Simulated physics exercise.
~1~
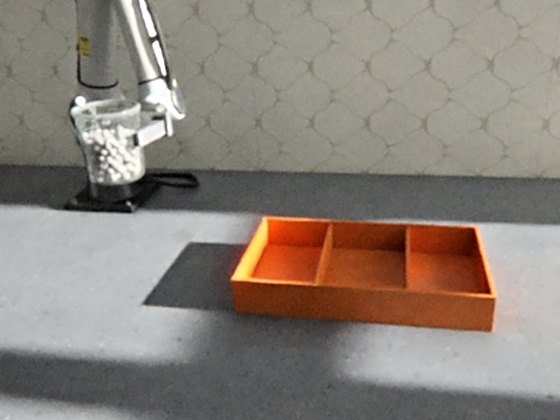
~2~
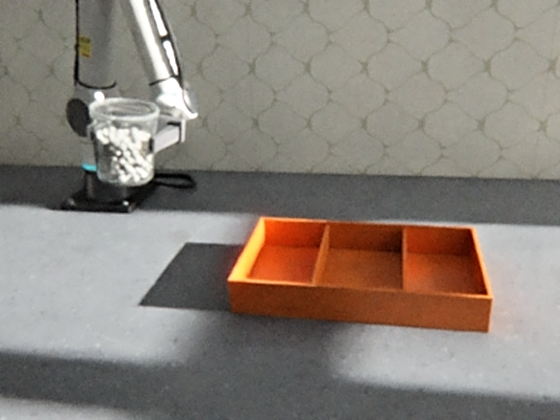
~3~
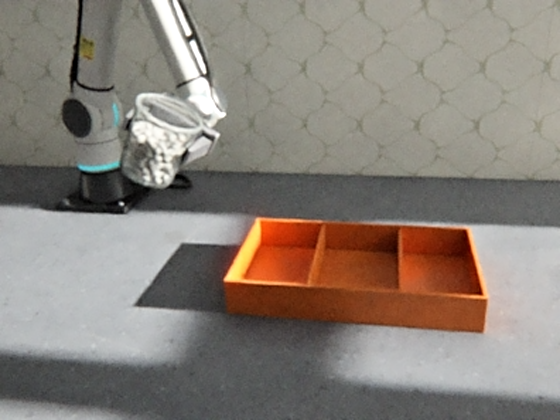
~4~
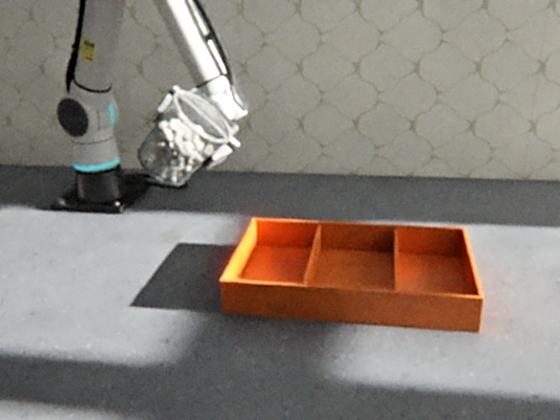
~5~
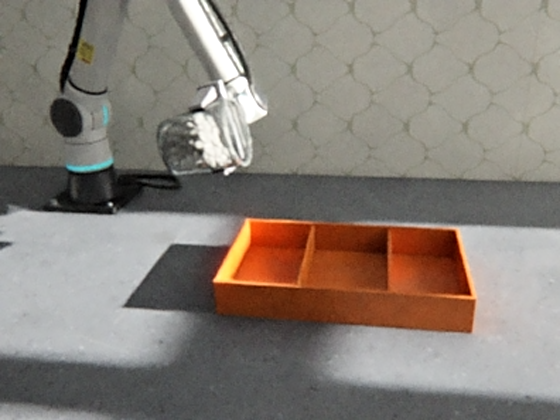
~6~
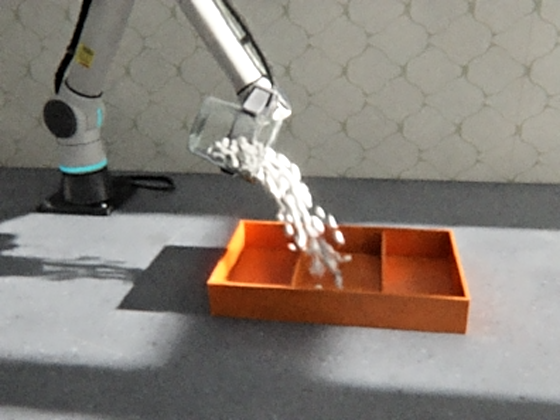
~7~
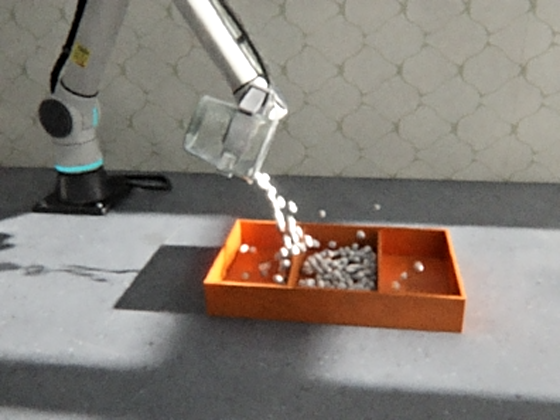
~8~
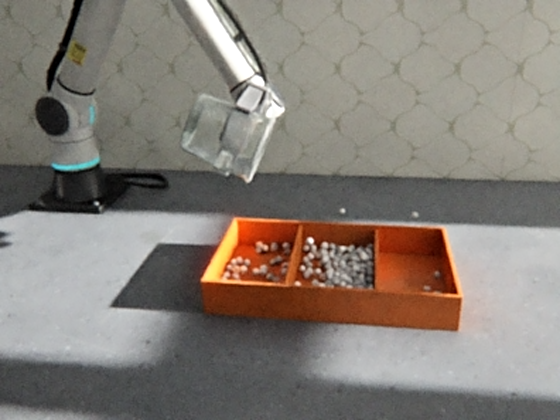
Robot arm carrying a clear cup of white beads rightward, tipping it and pouring them mostly into an orange tray's middle compartment.
